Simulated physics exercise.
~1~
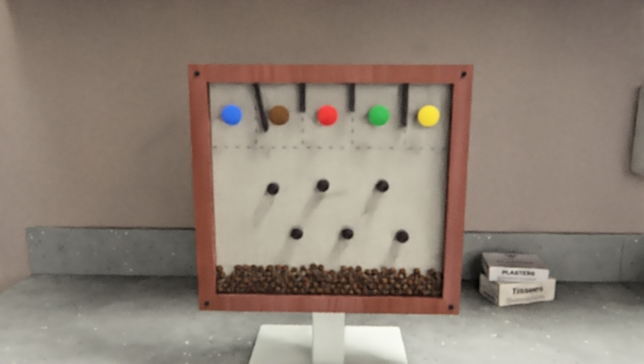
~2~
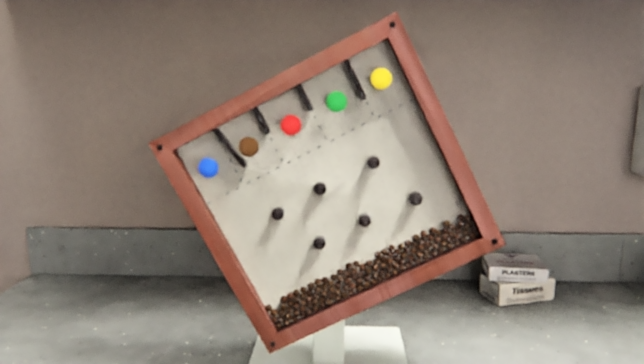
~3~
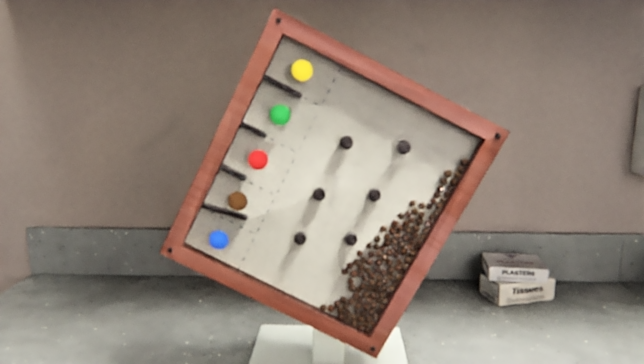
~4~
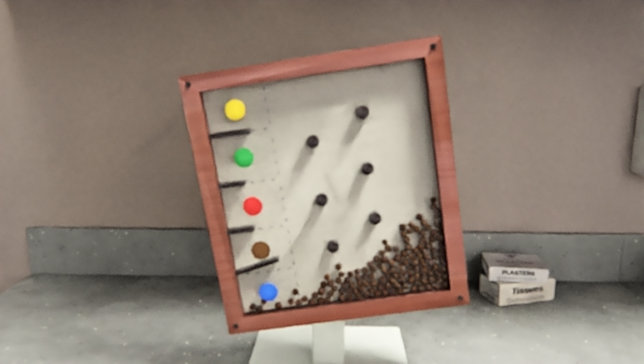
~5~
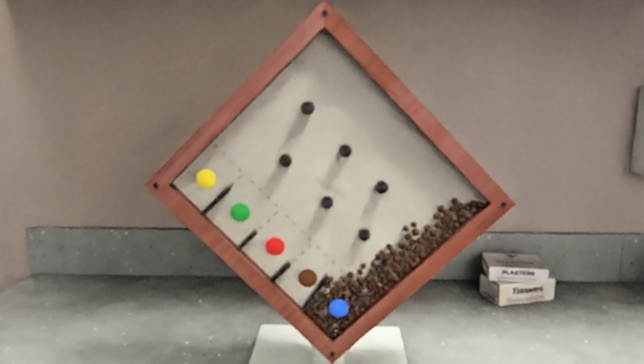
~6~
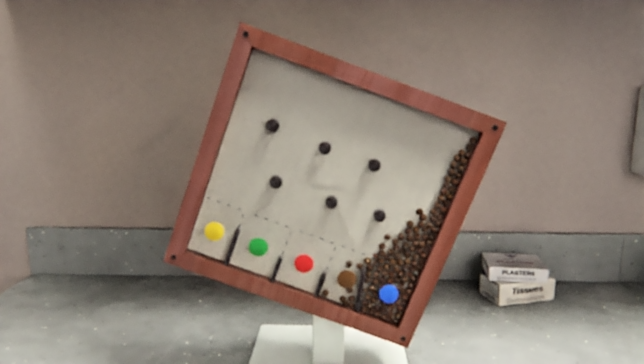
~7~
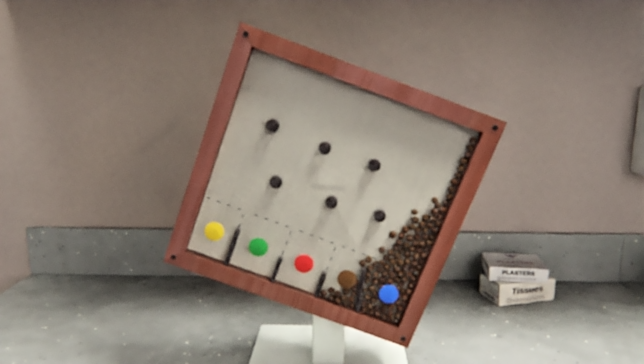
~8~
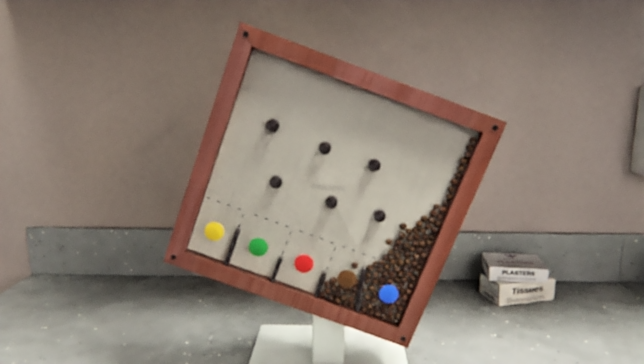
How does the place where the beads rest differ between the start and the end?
At the start the beads lie in a level layer along the bottom of the case, centred below the middle. By the end they are heaped farther right and reach higher, sloping up against the right side of the tilted case.
